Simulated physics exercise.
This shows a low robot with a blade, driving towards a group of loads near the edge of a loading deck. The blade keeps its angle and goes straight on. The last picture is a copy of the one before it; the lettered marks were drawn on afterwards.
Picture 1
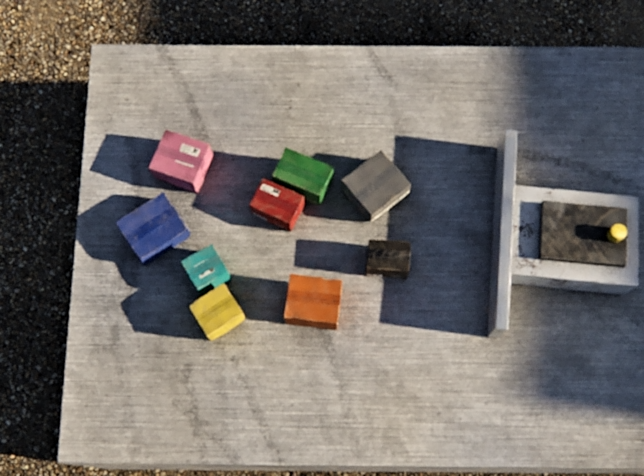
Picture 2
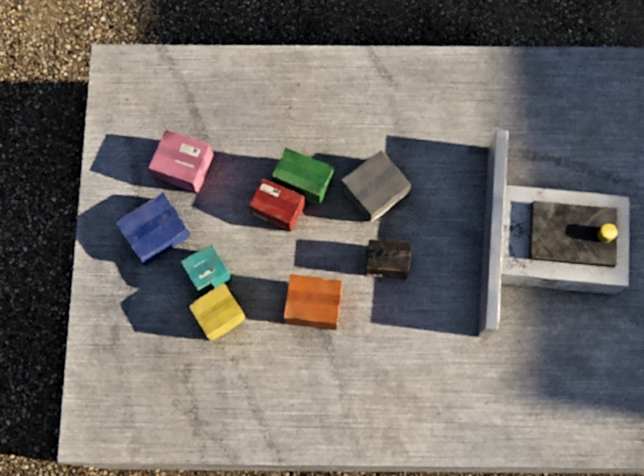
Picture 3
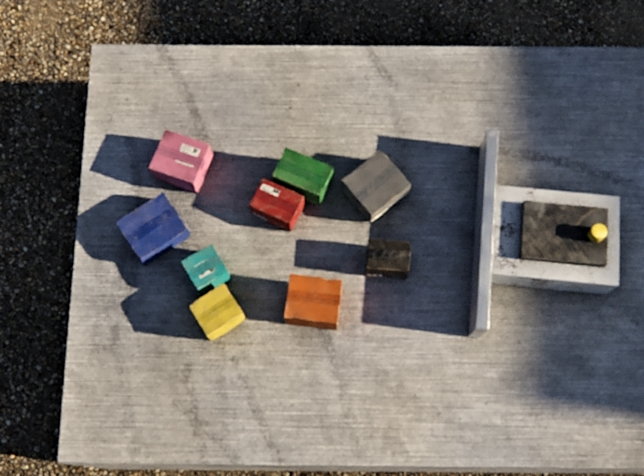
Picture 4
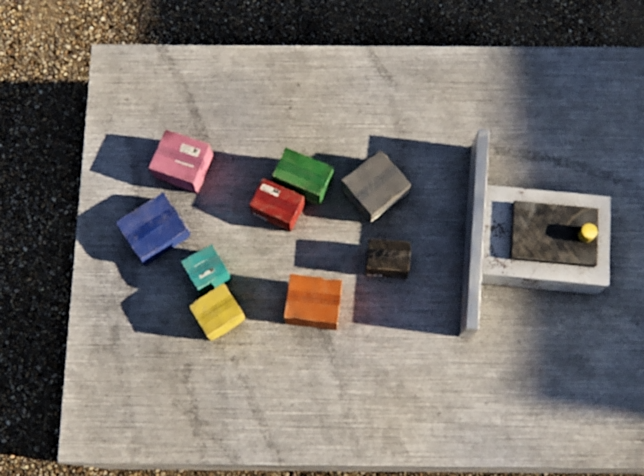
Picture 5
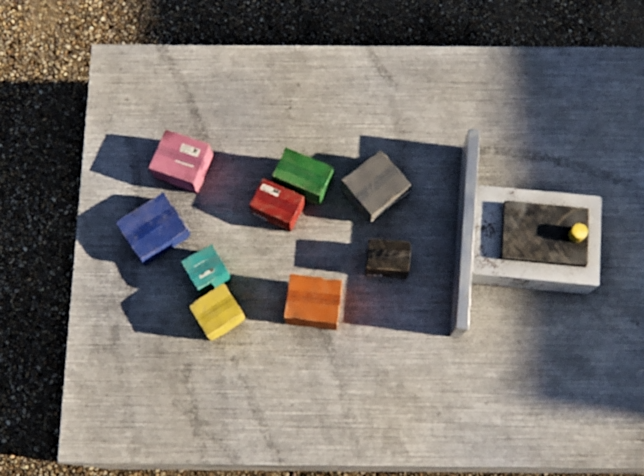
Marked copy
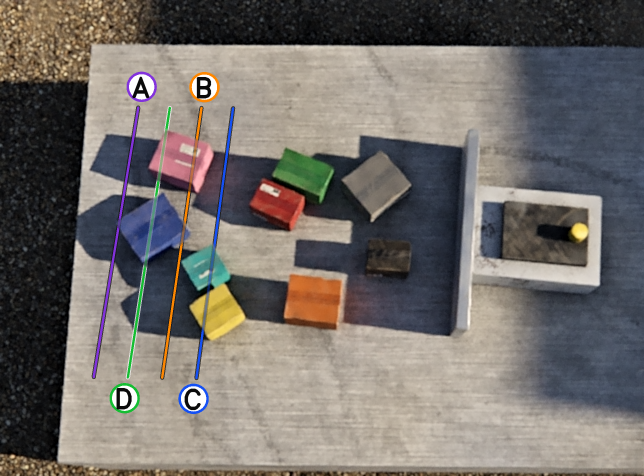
A low robot with a wide blade moves slowly left toward scattered colourful boxes.
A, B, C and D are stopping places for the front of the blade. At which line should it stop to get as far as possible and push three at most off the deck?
D is the last line within the limit.
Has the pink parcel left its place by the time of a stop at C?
Yes.
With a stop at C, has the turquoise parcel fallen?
No.
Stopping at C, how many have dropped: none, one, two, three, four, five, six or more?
By then, none.
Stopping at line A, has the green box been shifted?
Yes.
On the marked copy, A at (117, 237); B at (183, 237); C at (215, 237); D at (150, 237).
With D. Early on, robot (422, 231); green box (266, 164); grey box (315, 188).
Further on, robot (306, 231); blue box (135, 234); yellow box (151, 304).
At the end, robot (215, 230); blue box over the edge; yellow box over the edge; two fallen.
As for the rest, A drops four; B is within the limit but short; C is within the limit but short.
